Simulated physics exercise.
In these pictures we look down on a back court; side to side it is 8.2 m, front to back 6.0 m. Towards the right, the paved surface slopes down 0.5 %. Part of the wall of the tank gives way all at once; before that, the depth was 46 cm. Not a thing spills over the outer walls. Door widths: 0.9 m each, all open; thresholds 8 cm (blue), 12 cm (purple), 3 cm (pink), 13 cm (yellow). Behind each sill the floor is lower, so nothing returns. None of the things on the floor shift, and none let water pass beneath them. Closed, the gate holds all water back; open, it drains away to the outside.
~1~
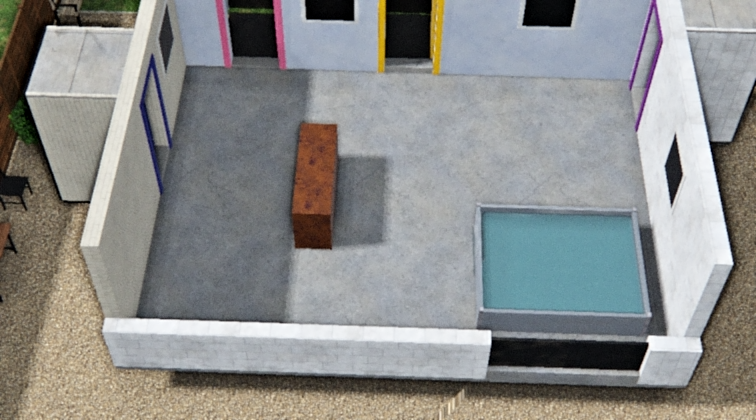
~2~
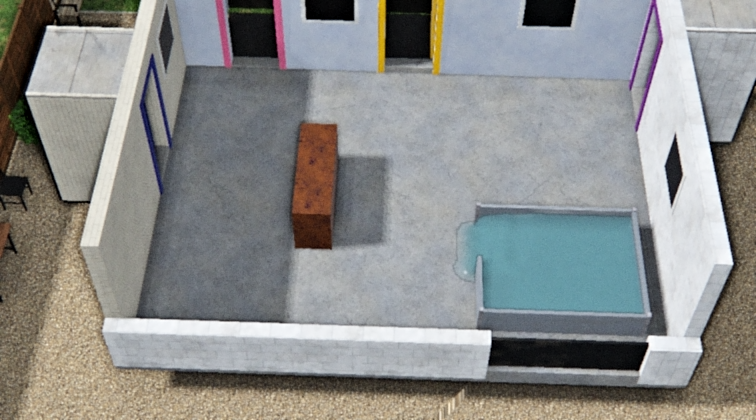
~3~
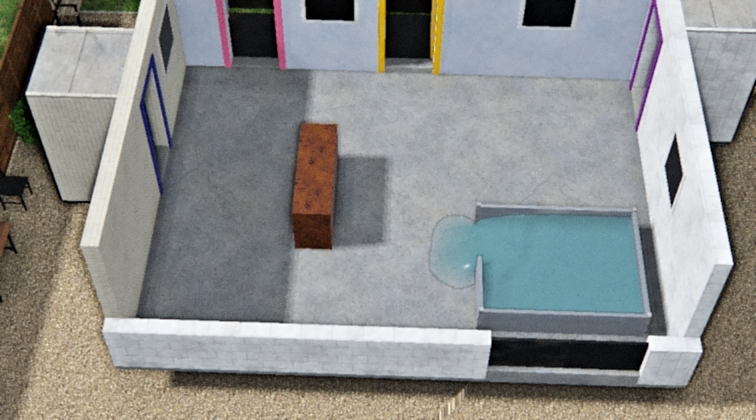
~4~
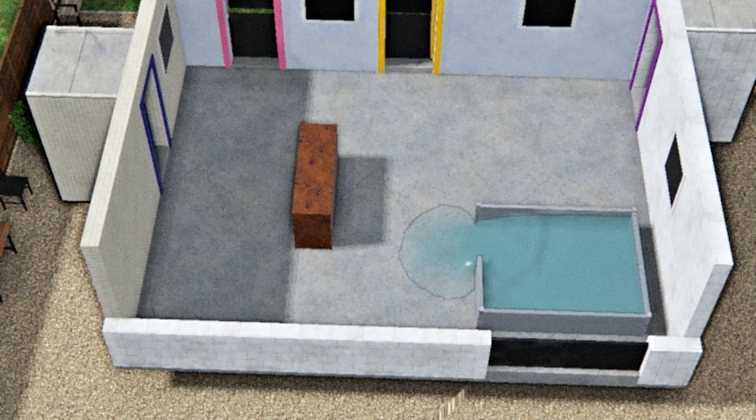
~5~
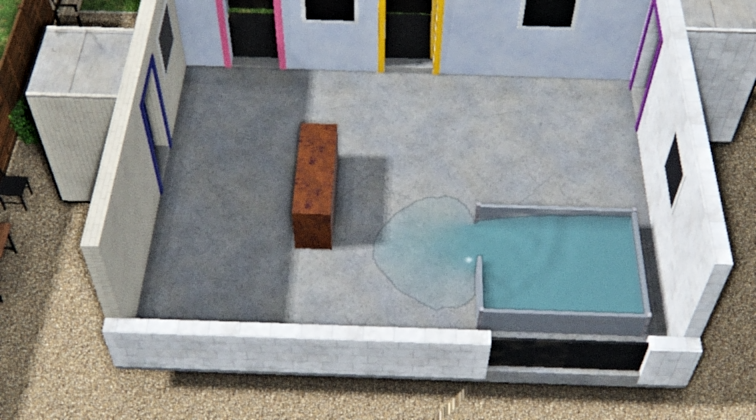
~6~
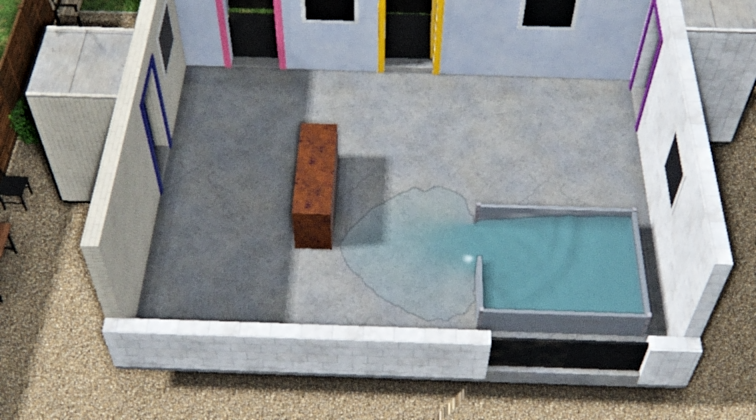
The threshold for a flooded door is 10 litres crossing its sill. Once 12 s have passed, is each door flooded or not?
At that moment the blue door is not flooded, the purple door is not flooded, the pink door is flooded, the yellow door is not flooded.
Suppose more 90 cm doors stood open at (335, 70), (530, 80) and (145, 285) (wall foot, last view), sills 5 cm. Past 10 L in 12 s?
In sequence the answers are more than that, less than that and more than that.
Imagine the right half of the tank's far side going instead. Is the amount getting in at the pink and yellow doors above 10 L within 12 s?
Outcome at pink: Exceeded; outcome at yellow: Not exceeded.
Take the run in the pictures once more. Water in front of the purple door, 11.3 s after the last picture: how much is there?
The depth there is around 5.5 cm.
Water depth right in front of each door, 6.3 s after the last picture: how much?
Depth readings (cm): Blue = 3; purple = 6; pink = 3; yellow = 8.
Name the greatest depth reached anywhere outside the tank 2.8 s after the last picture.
Peak depth: Approx. 20 cm.
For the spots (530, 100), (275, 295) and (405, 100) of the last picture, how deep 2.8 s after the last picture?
Depths: About 0, 4 and 4 centimetres.
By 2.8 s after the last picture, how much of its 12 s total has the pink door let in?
By then it's near 0% of the total.
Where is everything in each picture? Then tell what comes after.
The first frame shows the tank at (560, 261) is whole and still, 46 cm deep.
In the second frame, water pours out at (479, 246) and has run 0.6 m, to (470, 277); typically 8 cm deep outside, 46 cm at the tank's back.
In the third frame, the front is at (436, 270), 0.8 m from the gap at (479, 246); 0.8 m2 of floor is under water; 46 cm left at the back of the tank.
In the fourth frame, water pours out at (479, 246) and has run 1.2 m, to (406, 263); typically 6 cm deep outside, 46 cm at the tank's back.
In the fifth frame, the front is at (380, 259), 1.6 m from the gap at (479, 246); 2.2 m2 of floor is under water; 46 cm left at the back of the tank.
In the sixth frame, water pours out at (479, 246) and has run 2.1 m, to (347, 251); typically 4 cm deep outside, 46 cm at the tank's back.
Then, 0.7 s after the last picture water covers 15 % of the floor and is deepest (28 cm) near (473, 250); blue door not reached, purple door not reached, pink door not reached, yellow door not reached.
Then, 1.5 s after the last picture water covers 30 % of the floor and is deepest (26 cm) near (473, 250); blue door not reached, purple door not reached, pink door not reached, yellow door not reached.
Then, 2.8 s after the last picture water covers 40 % of the floor and is deepest (20 cm) near (132, 343); blue door not reached, purple door not reached, pink door 3 cm at the sill, 0 L in, yellow door 8 cm at the sill, 0 L in.
Then, 6.3 s after the last picture water covers 75 % of the floor and is deepest (12 cm) near (241, 327); blue door 3 cm at the sill, 0 L in, purple door 6 cm at the sill, 0 L in, pink door 3 cm at the sill, 3 L in, yellow door 8 cm at the sill, 0 L in.
Then, 11.3 s after the last picture water covers 95 % of the floor and is deepest (7 cm) near (305, 152); blue door 5 cm at the sill, 0 L in, purple door 6 cm at the sill, 0 L in, pink door 5 cm at the sill, 30 L in, yellow door 6 cm at the sill, 0 L in.
